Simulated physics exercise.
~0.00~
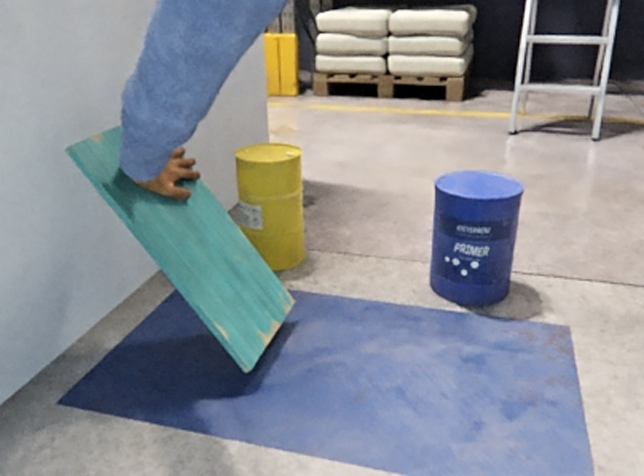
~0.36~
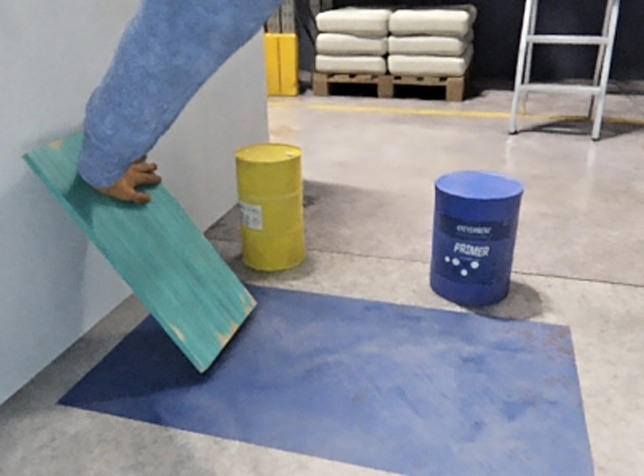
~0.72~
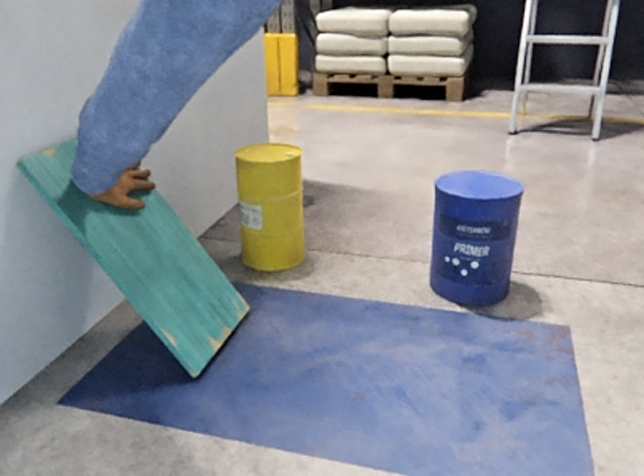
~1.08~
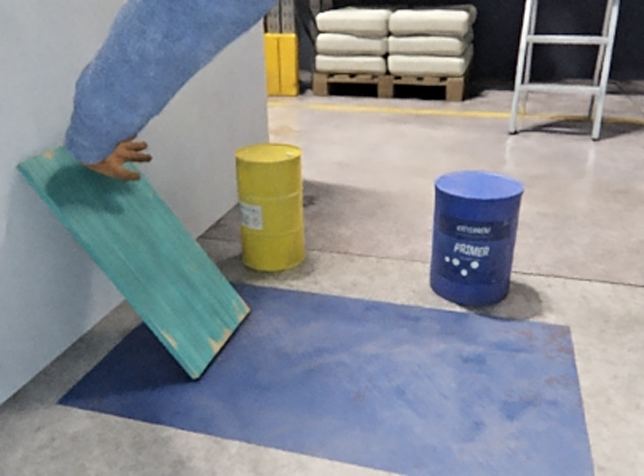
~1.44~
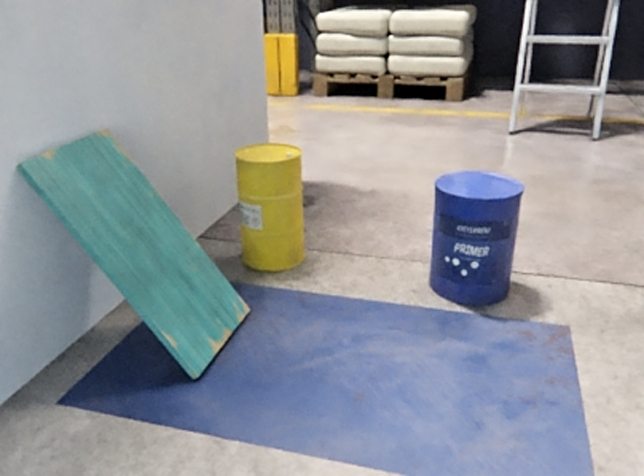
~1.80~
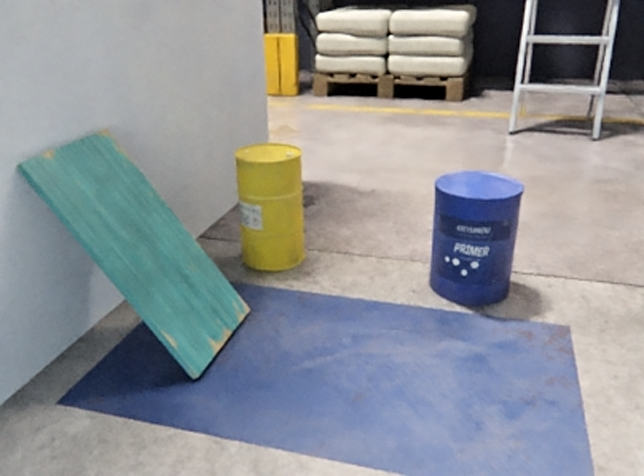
A turquoise board held by a gloved hand was shifted left until its top leaned against the pale wall and its foot stood on the blue floor patch, then the hand let go and withdrew, and the board stayed leaning there.
